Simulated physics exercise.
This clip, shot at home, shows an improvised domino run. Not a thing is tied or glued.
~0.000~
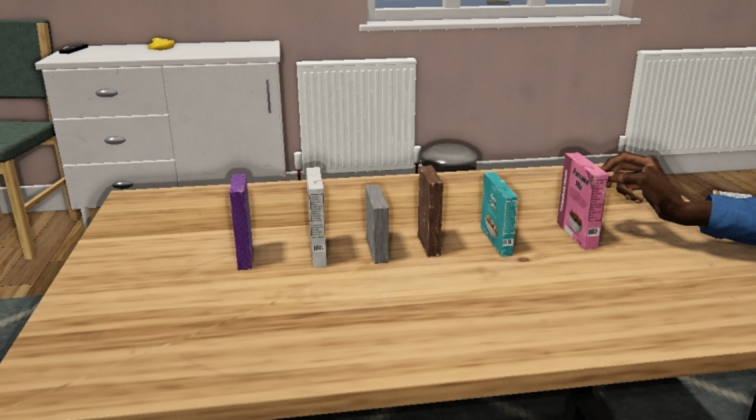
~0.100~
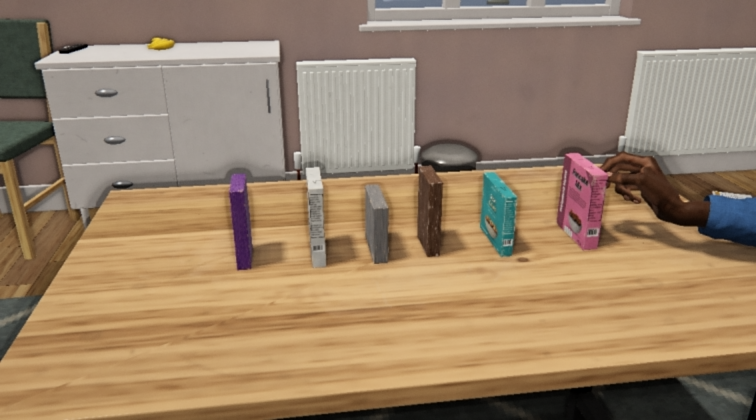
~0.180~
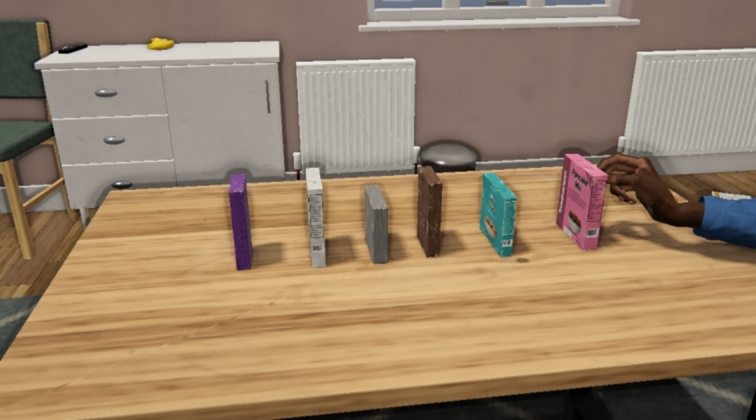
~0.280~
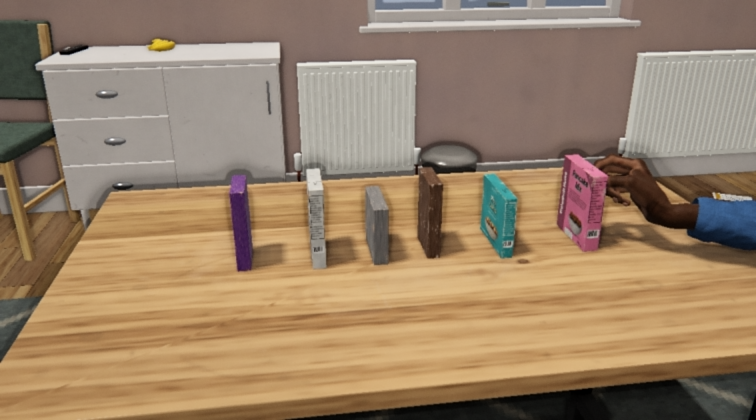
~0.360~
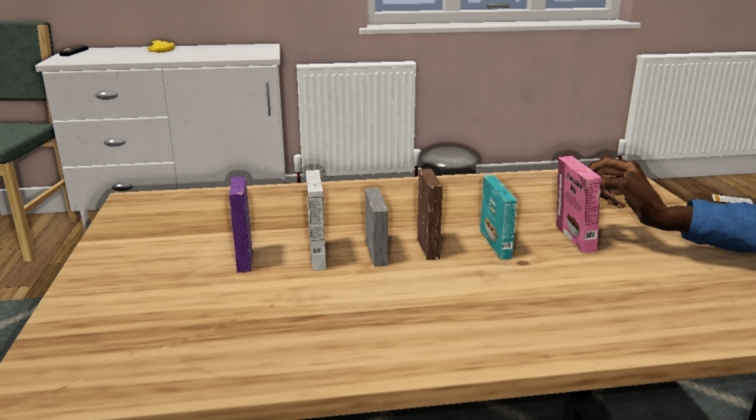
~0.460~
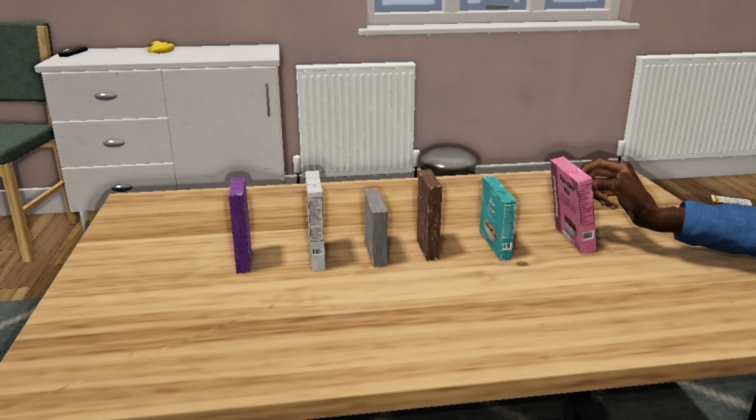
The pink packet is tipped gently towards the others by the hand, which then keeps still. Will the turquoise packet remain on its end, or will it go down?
It is felled.
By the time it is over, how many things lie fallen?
6 of them.
After 0.96 s, pink packet 90° over; turquoise packet tipped 58° from how it was near (463, 228).
After 1.86 s, pink packet 90° over; turquoise packet on its side near (464, 242); brown board tipped 69° from how it was; grey board tipped 61° from how it was.
After 2.36 s, pink packet 90° over; turquoise packet on its side near (464, 242); white packet tipped 58° from how it was; brown board tipped 74° from how it was.
At rest (3.7 s), tipped over on the table, grey board, white packet, turquoise packet and brown board. Seen from the same camera at the end, turquoise packet near (464, 242).
